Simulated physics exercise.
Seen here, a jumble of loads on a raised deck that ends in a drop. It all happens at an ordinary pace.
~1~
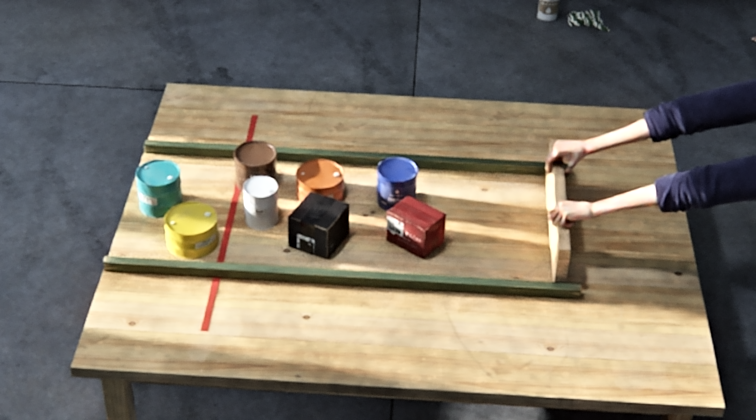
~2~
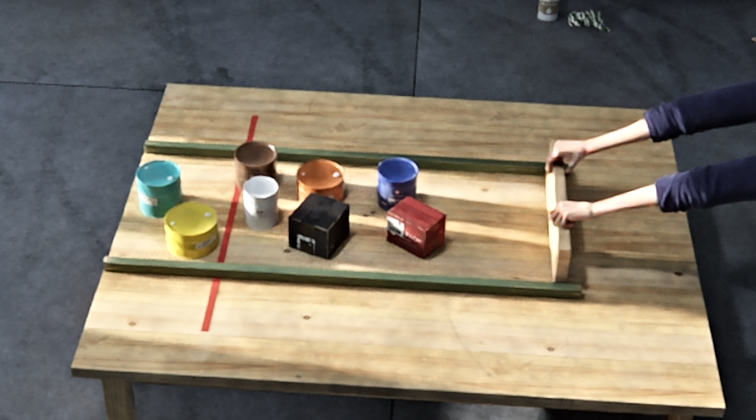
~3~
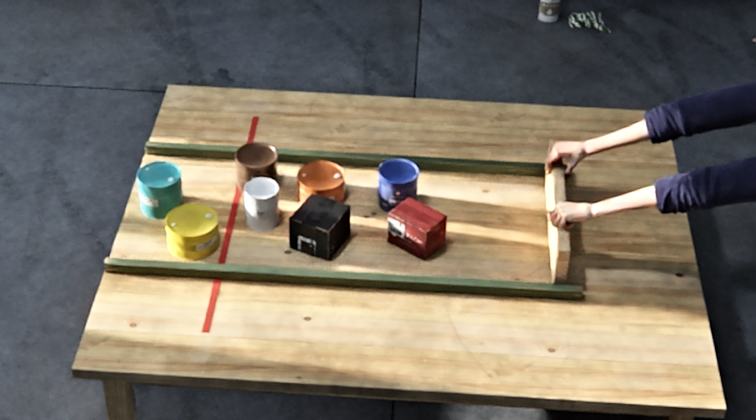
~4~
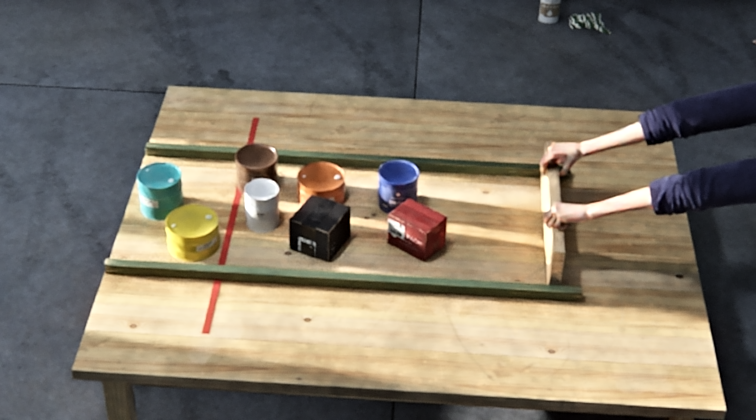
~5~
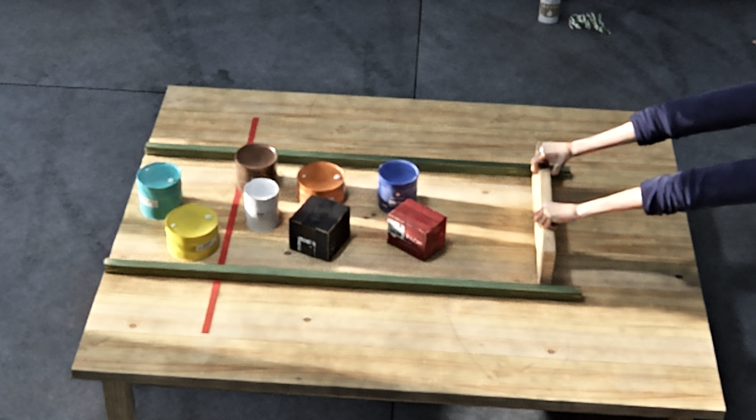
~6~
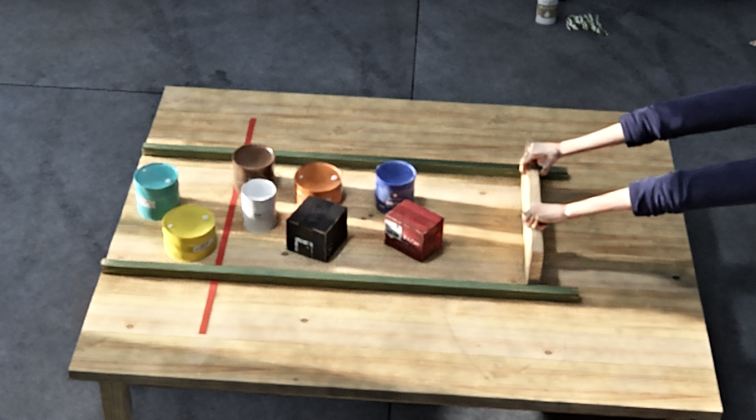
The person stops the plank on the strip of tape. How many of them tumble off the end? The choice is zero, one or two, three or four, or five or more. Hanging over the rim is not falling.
Outcome: The number that fall off is one or two.
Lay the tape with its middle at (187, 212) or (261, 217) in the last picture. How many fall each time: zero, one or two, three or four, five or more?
One after another: 3 or 4; not one.
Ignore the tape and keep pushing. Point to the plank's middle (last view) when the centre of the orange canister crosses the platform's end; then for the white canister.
For the orange canister at (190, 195), for the white canister at (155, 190).
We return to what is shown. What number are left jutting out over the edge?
The number is 0.
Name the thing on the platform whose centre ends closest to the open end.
Foremost is the white canister.
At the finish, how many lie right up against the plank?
2 of them.
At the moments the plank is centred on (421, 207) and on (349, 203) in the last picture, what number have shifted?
1 and 6.
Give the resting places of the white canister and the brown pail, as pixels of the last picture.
The white canister at (149, 205), the brown pail at (182, 157).
Early on, none off yet; turquoise canister at rest near (158, 191); yellow canister at rest near (190, 233); brown pail at rest near (254, 171).
A while later, none off yet; turquoise canister at rest near (158, 191); yellow canister at rest near (190, 233); brown pail travelled a little near (233, 167).
Finally, the number that fall off is one or two; lost, yellow canister and turquoise canister.
